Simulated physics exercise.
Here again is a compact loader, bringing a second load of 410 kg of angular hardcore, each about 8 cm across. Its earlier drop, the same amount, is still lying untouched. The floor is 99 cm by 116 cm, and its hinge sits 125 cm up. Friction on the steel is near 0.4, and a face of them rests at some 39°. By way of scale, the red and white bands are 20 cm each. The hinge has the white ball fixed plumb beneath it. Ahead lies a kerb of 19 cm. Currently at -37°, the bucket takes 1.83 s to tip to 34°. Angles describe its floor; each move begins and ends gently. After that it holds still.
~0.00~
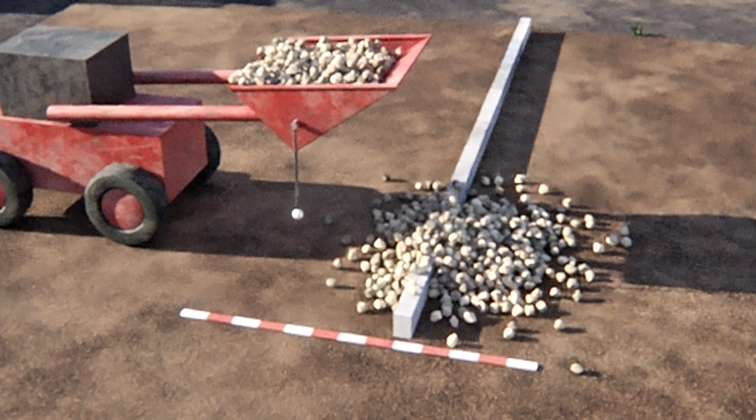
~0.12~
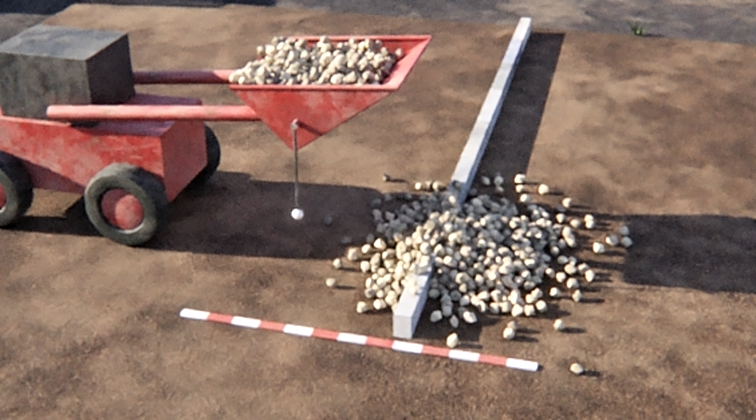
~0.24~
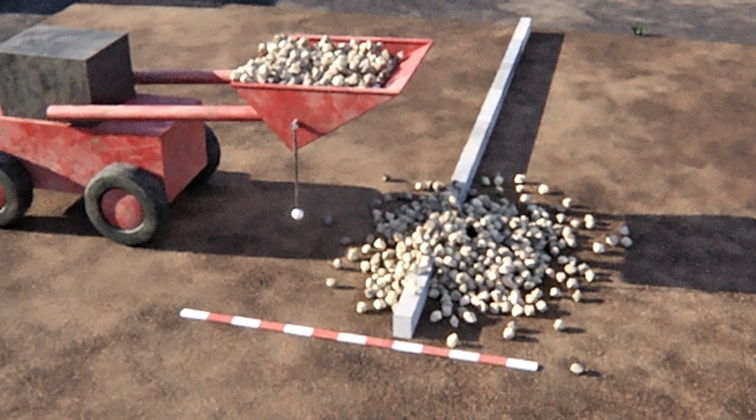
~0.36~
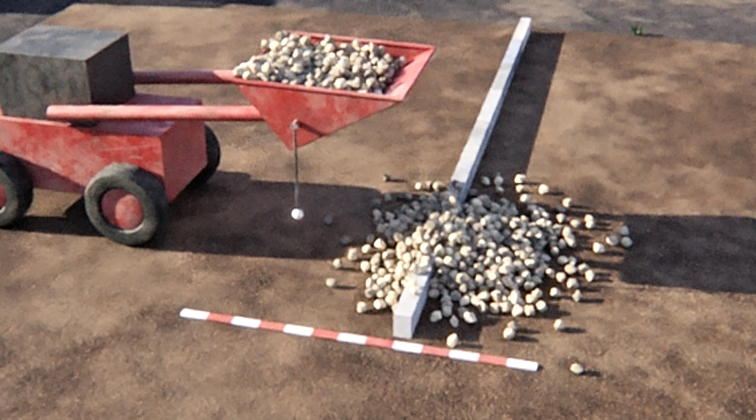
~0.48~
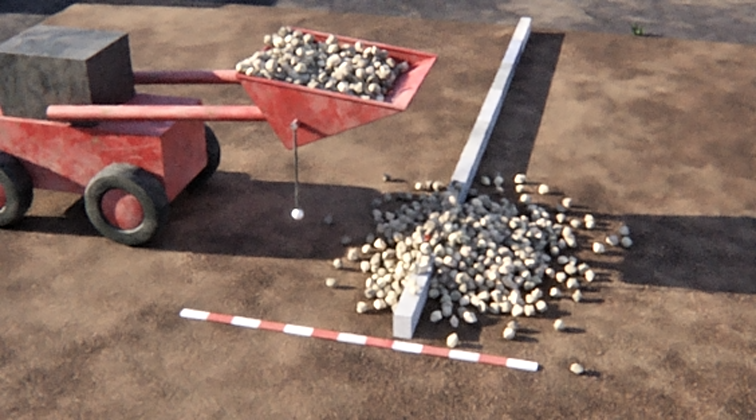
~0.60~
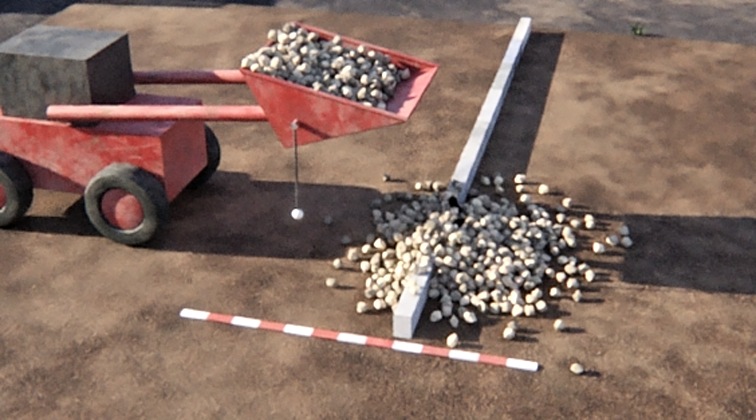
A red loader slowly tilts its bucket of pale stones downward beside a stone-covered kerb.
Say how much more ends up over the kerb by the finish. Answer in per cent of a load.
Some 35 per cent is added.
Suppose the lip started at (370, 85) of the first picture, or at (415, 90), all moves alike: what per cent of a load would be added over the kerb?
Close to 5 per cent, followed by close to 60 per cent.
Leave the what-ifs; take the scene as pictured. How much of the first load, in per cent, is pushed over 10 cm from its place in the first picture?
Around 5 in a hundred.
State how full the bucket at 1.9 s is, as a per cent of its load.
Still inside: Some 65 %.
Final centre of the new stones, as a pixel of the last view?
(426, 227).
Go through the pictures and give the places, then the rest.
In the first frame, lip at (398, 86), floor tilted -37°, highest stones at (334, 50). The earlier load is highest near (442, 216), 29 cm above ground level, 30 % on this side of the kerb, 70 % over the kerb.
In the second frame, lip at (398, 88), floor tilted -36°, highest stones at (310, 49); the stones move at 0.1 m/s on average.
In the third frame, lip at (400, 93), floor tilted -34°, highest stones at (300, 48); the stones move at 0.1 m/s on average.
In the fourth frame, lip at (403, 100), floor tilted -30°, highest stones at (287, 44); the stones move at 0.2 m/s on average.
In the fifth frame, the bucket is at -25°, its lip at (405, 109); the top of the load is at (286, 40); the stones move at 0.2 m/s on average.
In the sixth frame, the bucket is at -19°, its lip at (407, 120); the top of the load is at (289, 36); the stones move at 0.2 m/s on average.
After 1.4 s the floor is at 23°; in per cent of one load, 100 in the bucket, 30 on this side of the kerb, 70 over the kerb; the foremost stones are at (601, 260).
After 1.9 s the floor is at 34°; in per cent of one load, 66 in the bucket, 64 on this side of the kerb, 70 over the kerb; the foremost stones are at (601, 260).
After 2.3 s the floor is at 34°; in per cent of one load, 24 in the bucket, 89 on this side of the kerb, 86 over the kerb; the foremost stones are at (601, 260).
After 5.0 s the floor is at 34°; in per cent of one load, 0 in the bucket, 95 on this side of the kerb, 105 over the kerb; the foremost stones are at (602, 261). Net gain over the kerb, 35.
